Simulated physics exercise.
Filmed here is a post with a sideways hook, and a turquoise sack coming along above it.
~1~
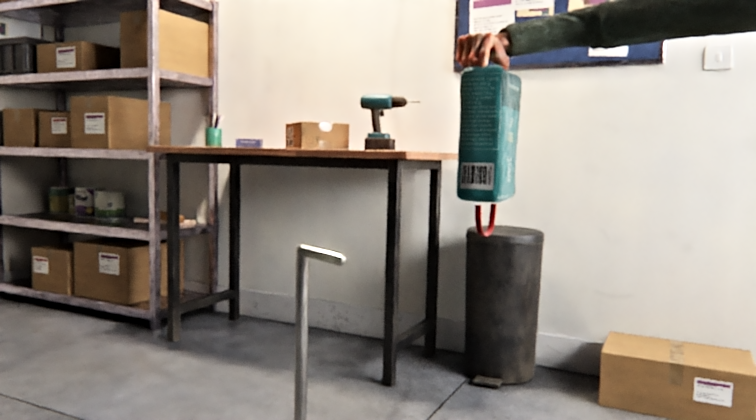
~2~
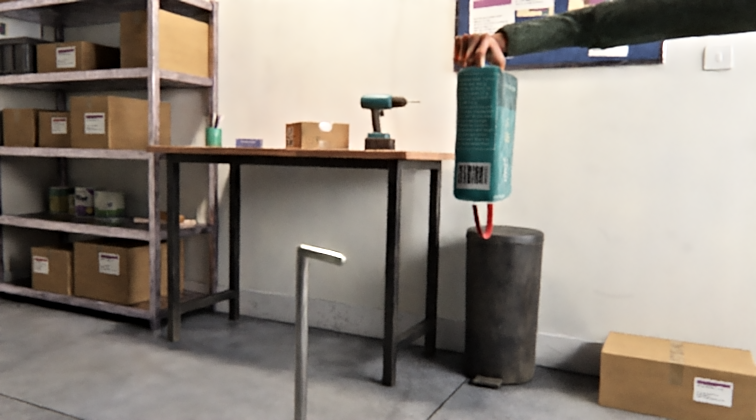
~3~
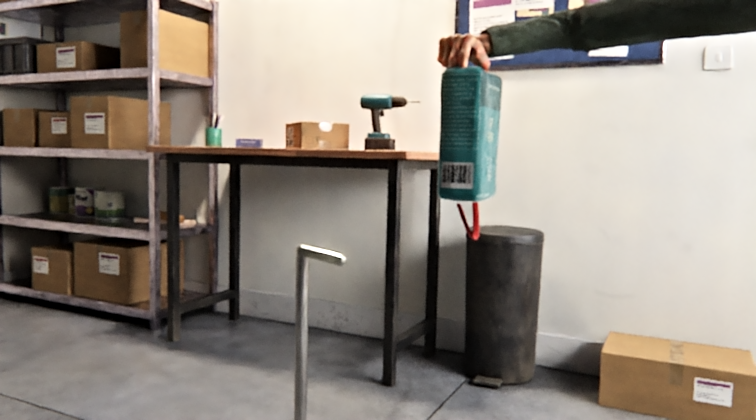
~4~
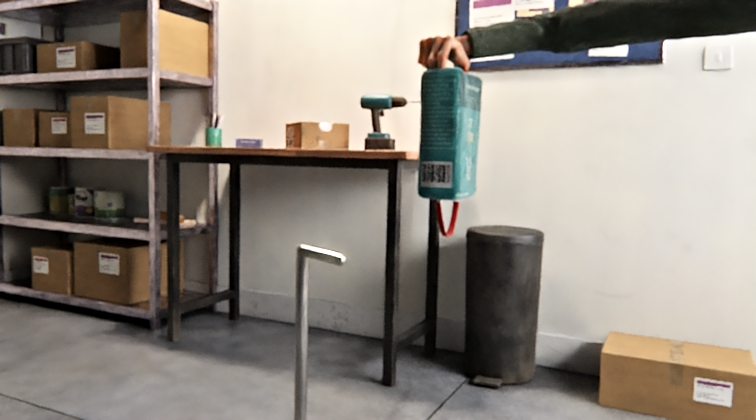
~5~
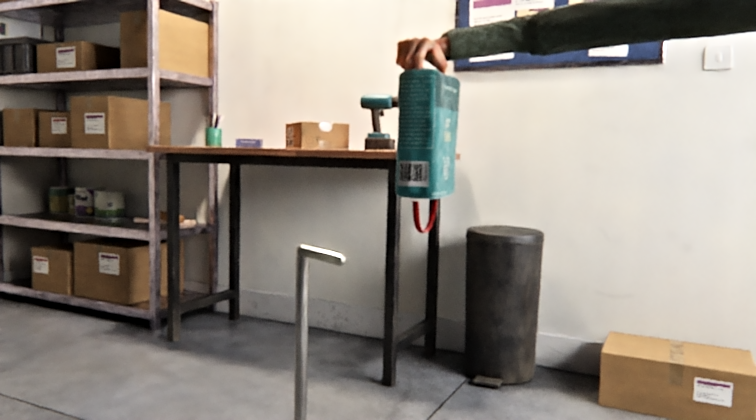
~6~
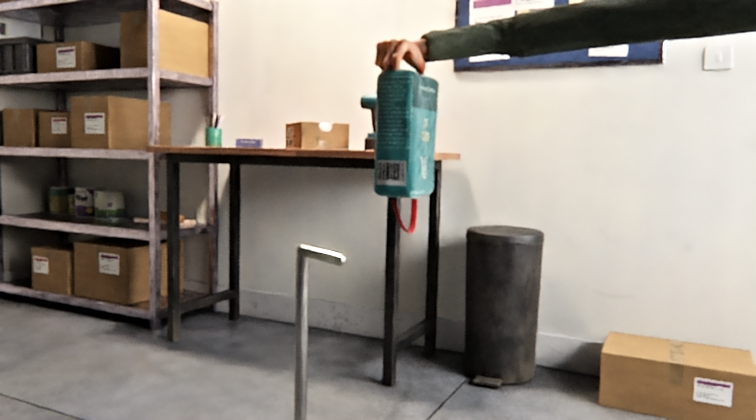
To begin with, a hand reaching in from the right holds a turquoise sack above a dark bin, a red loop hanging beneath it. The arm carries the sack steadily left, past the bin and in front of the workbench and drill, while the loop hangs above and right of the still metal hook.
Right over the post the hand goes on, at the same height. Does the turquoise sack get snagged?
Clears the post.
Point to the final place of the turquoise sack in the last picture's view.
Once nothing moves, you'll see it close to (197, 134).
Then, 0.62 s past the final frame, sack over the post near (330, 135).
Then, 1.42 s past the final frame, sack past the post near (244, 134).
When it is over, sack past the post near (197, 134). The turquoise sack comes away clean.
